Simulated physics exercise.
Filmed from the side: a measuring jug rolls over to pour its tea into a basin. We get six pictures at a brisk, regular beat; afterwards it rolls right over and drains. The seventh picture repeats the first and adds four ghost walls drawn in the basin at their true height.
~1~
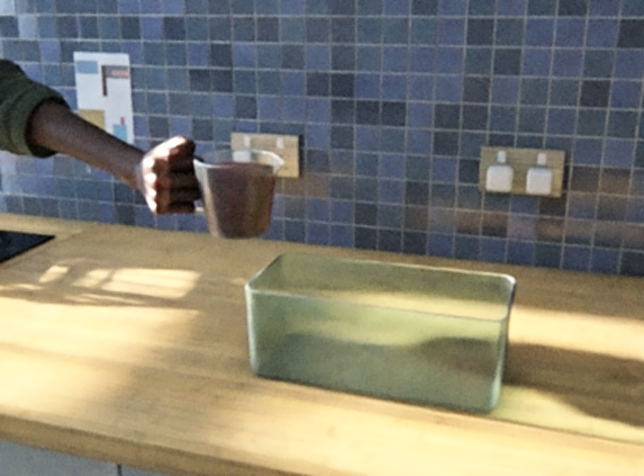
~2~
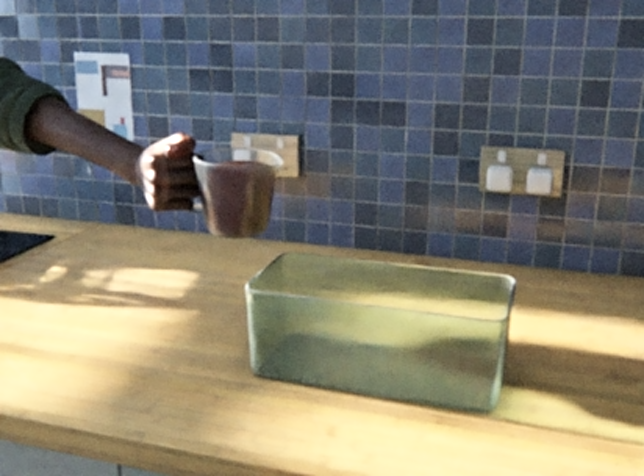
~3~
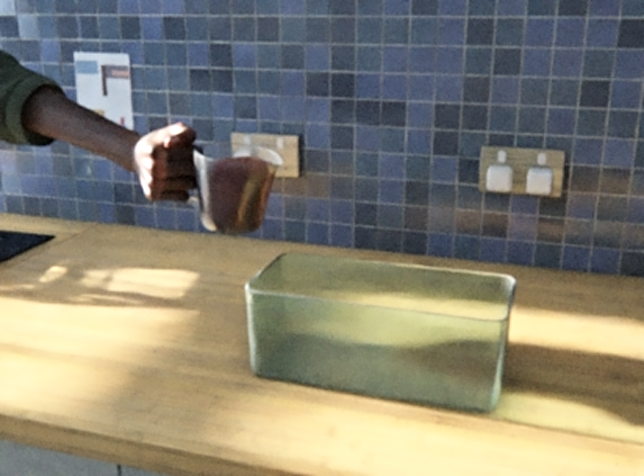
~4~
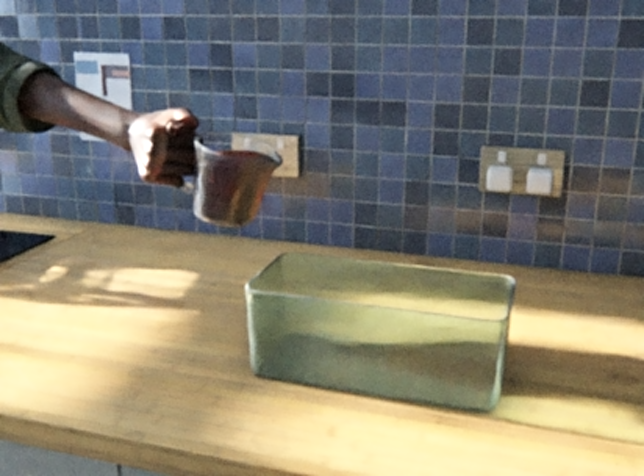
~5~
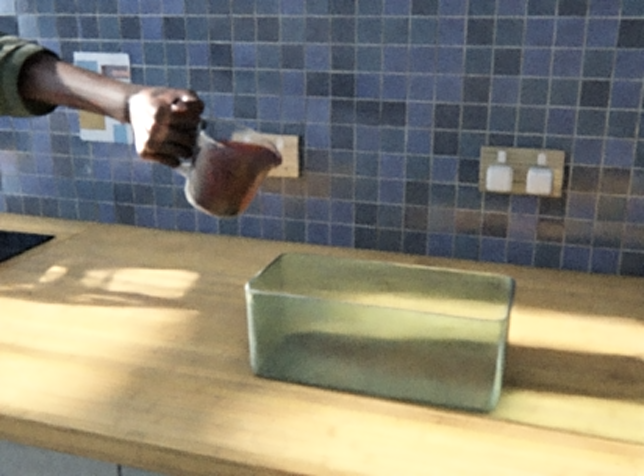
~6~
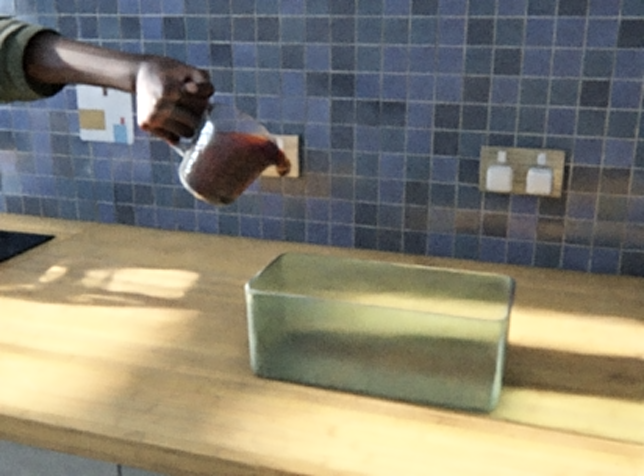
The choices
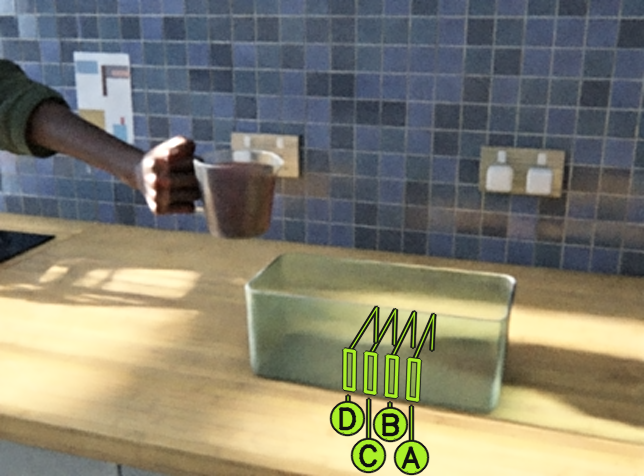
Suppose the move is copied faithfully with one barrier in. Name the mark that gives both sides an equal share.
I would pick position D.
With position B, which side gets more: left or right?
The left one.
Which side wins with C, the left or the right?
More ends on the left.
In lime, A at (411, 406); B at (389, 403); C at (368, 399); D at (347, 396).
If A is chosen, about 93 % ends left of the wall and 5 % right of it.
If B is chosen, about 90 % ends left of the wall and 5 % right of it; 5 % is lost outside.
If C is chosen, about 93 % ends left of the wall and 3 % right of it; 4 % is lost outside.
If D is chosen, about 50 % ends left of the wall and 48 % right of it.
